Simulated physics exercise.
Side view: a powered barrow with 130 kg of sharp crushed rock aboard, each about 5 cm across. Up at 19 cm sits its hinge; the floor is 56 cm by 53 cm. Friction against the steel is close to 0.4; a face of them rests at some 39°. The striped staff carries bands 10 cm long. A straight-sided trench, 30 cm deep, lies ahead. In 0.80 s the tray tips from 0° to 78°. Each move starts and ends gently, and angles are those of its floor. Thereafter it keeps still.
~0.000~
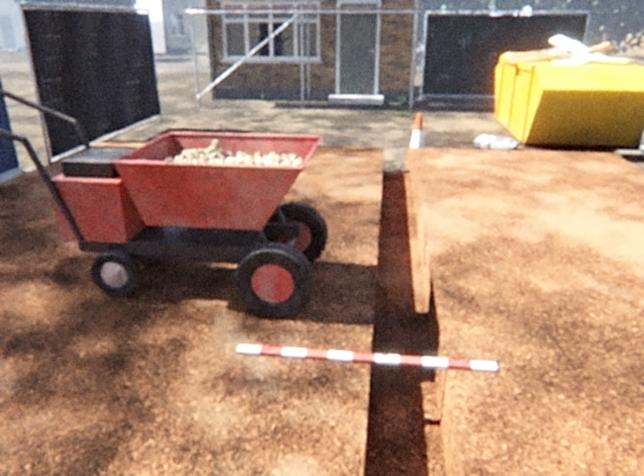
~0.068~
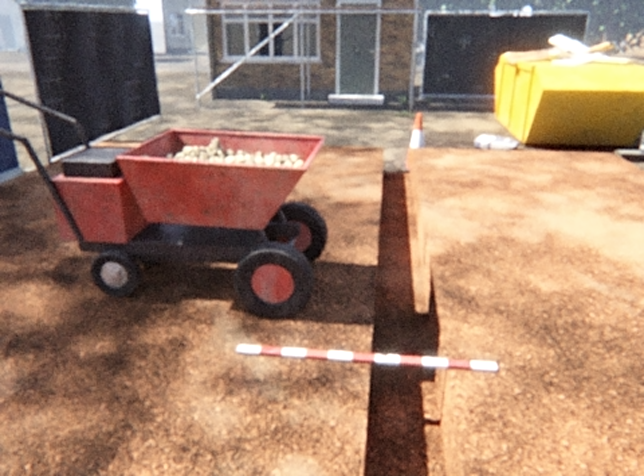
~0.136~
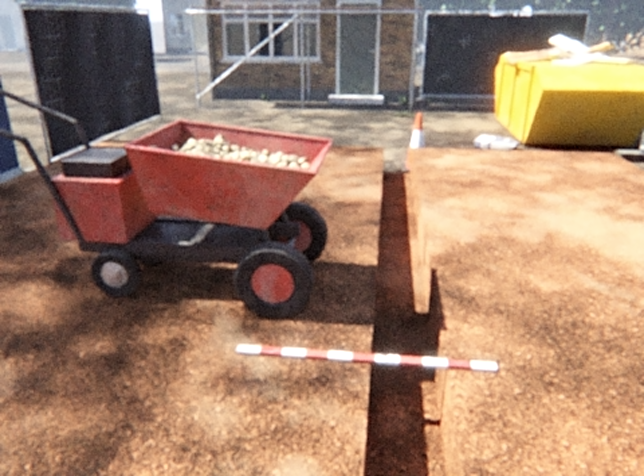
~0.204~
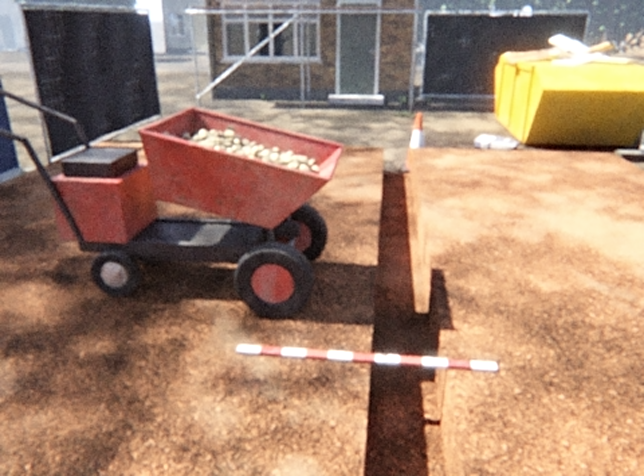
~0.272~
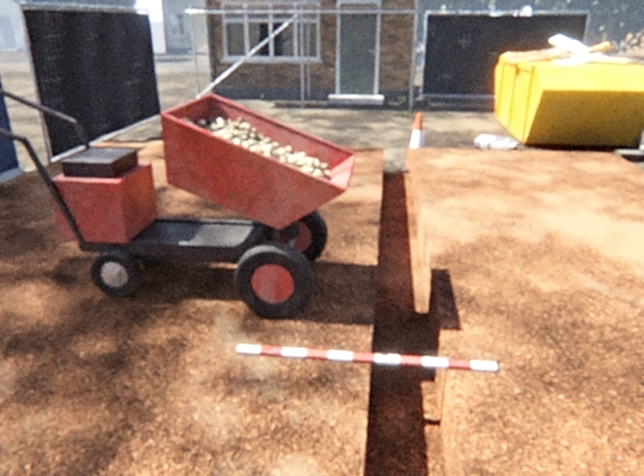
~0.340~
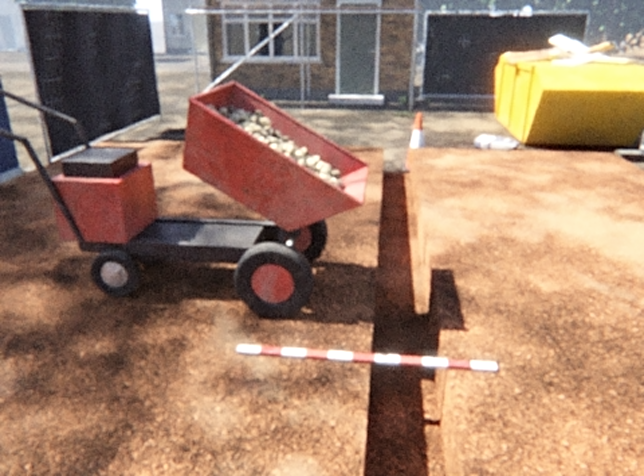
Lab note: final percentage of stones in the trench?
Approx. 65 %.
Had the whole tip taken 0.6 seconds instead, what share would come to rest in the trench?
Roughly 50 per cent.
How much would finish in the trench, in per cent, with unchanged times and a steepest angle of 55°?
Some 10% would finish there.
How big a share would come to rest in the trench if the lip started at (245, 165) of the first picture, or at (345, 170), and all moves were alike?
Near 80 per cent from the first place, 15 from the second.
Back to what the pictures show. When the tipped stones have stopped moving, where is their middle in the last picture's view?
Centre estimate: Around (422, 320).
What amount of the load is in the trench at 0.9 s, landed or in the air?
Around 20 per cent of it.
After 0.6 s the floor is at 66°; 100 % in the tray; the foremost stones are at (388, 235).
After 0.9 s the floor is at 78°; 67 % in the tray, 18 % in the trench, 15 % past the trench; the foremost stones are at (476, 302).
After 1.2 s the floor is at 78°; 23 % in the tray, 41 % in the trench, 36 % past the trench; the foremost stones are at (626, 320).
After 3.2 s the floor is at 78°; 0 % in the tray, 65 % in the trench, 35 % past the trench; the foremost stones are past the picture's edge.
